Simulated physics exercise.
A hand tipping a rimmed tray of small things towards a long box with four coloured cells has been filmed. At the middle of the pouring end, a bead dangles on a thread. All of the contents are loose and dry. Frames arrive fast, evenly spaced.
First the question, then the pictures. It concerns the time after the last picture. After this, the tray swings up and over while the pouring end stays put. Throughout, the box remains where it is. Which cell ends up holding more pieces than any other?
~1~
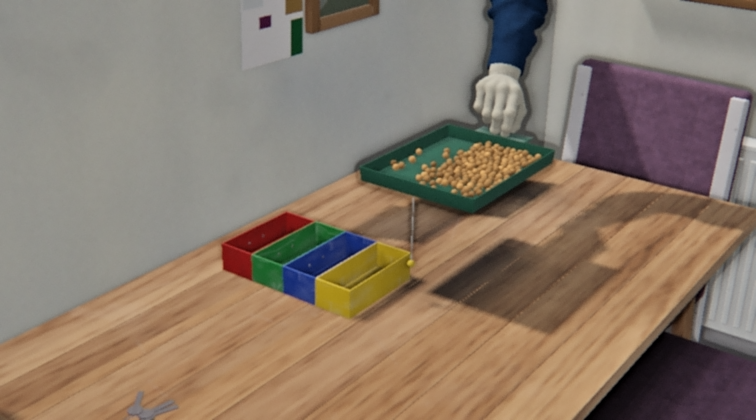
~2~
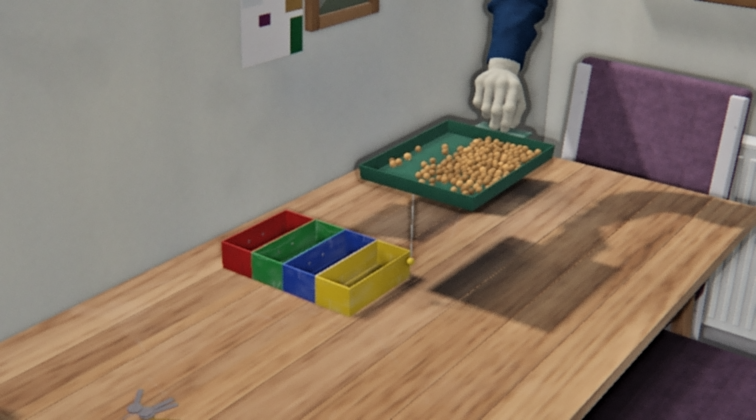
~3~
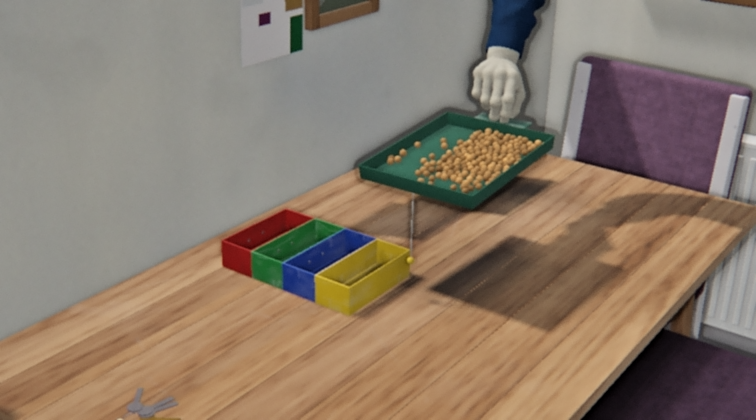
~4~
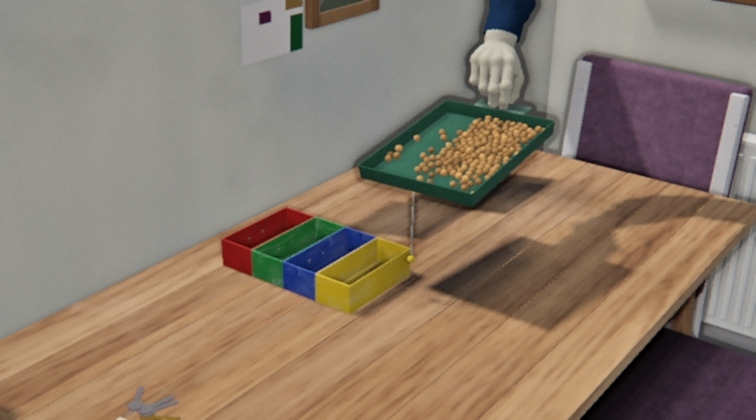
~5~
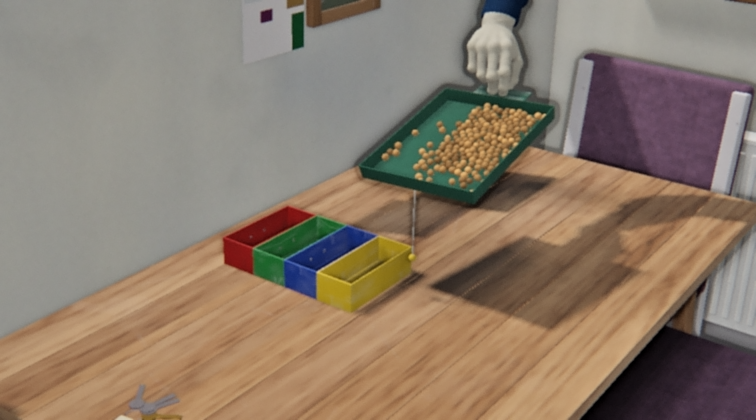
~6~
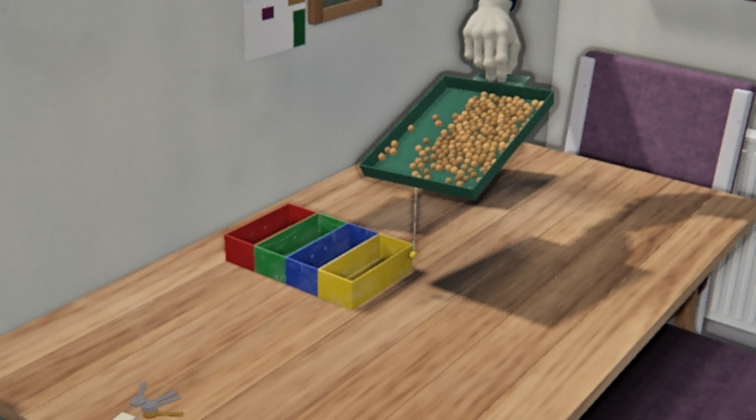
The yellow cell ends up holding the most.
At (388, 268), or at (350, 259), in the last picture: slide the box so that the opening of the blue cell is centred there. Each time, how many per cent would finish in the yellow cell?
10 %, 30 %.
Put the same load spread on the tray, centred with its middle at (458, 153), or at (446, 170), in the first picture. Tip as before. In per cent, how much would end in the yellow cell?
Close to 50 per cent, followed by close to 40 per cent.
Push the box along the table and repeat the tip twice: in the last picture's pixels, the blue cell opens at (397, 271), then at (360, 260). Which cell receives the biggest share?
So the first one goes to that green cell and the second to that blue cell.
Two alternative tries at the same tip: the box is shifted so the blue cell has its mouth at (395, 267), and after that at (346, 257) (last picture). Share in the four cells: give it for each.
90 per cent, then 80 per cent.
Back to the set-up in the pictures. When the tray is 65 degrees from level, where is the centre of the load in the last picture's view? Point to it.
Around (406, 168).
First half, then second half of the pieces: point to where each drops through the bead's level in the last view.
The leading part at (360, 260), the rest of it at (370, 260).
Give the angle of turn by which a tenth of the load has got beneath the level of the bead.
The angle is roughly 75° at that point.
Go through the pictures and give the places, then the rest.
The first picture shows corners of the pouring end near (362, 167) and (473, 199), level; middle of the load near (481, 168), round wooden beads; bead on its thread near (411, 264); red cell near (237, 259); green cell near (268, 271); blue cell near (300, 283); yellow cell near (333, 296).
The second picture shows corners of the pouring end near (361, 165) and (473, 196), level; middle of the load near (481, 165).
The third picture shows corners of the pouring end near (360, 165) and (472, 195), tipped barely, lowest at the left corner; middle of the load near (481, 159).
The fourth picture shows corners of the pouring end near (360, 165) and (471, 193), tipped a little, lowest at the left corner; middle of the load near (481, 150).
The fifth picture shows corners of the pouring end near (360, 165) and (472, 191), tipped clearly, lowest at the left corner; middle of the load near (480, 142), a little on the move.
The sixth picture shows corners of the pouring end near (361, 164) and (472, 188), tipped clearly, lowest at the left corner; middle of the load near (476, 135), all but a few on the move; red cell near (240, 251); green cell near (270, 262); blue cell near (302, 274); yellow cell near (335, 287).
Shortly afterwards, tray tipped steeply; the bulk on the tray; only a few in the yellow cell; only a few in the blue cell; a little falling or outside the box.
Next, tray tipped past a quarter turn; near a third on the tray; near a quarter in the yellow cell; a little in the blue cell; near half falling or outside the box.
Some moments later, tray tipped past a quarter turn; near half in the yellow cell; a little in the blue cell; only a few in the green cell; near half falling or outside the box.
In the end, tray tipped past a quarter turn; near half in the yellow cell; a little in the blue cell; only a few in the green cell; none at all in the red cell; near half outside the box.
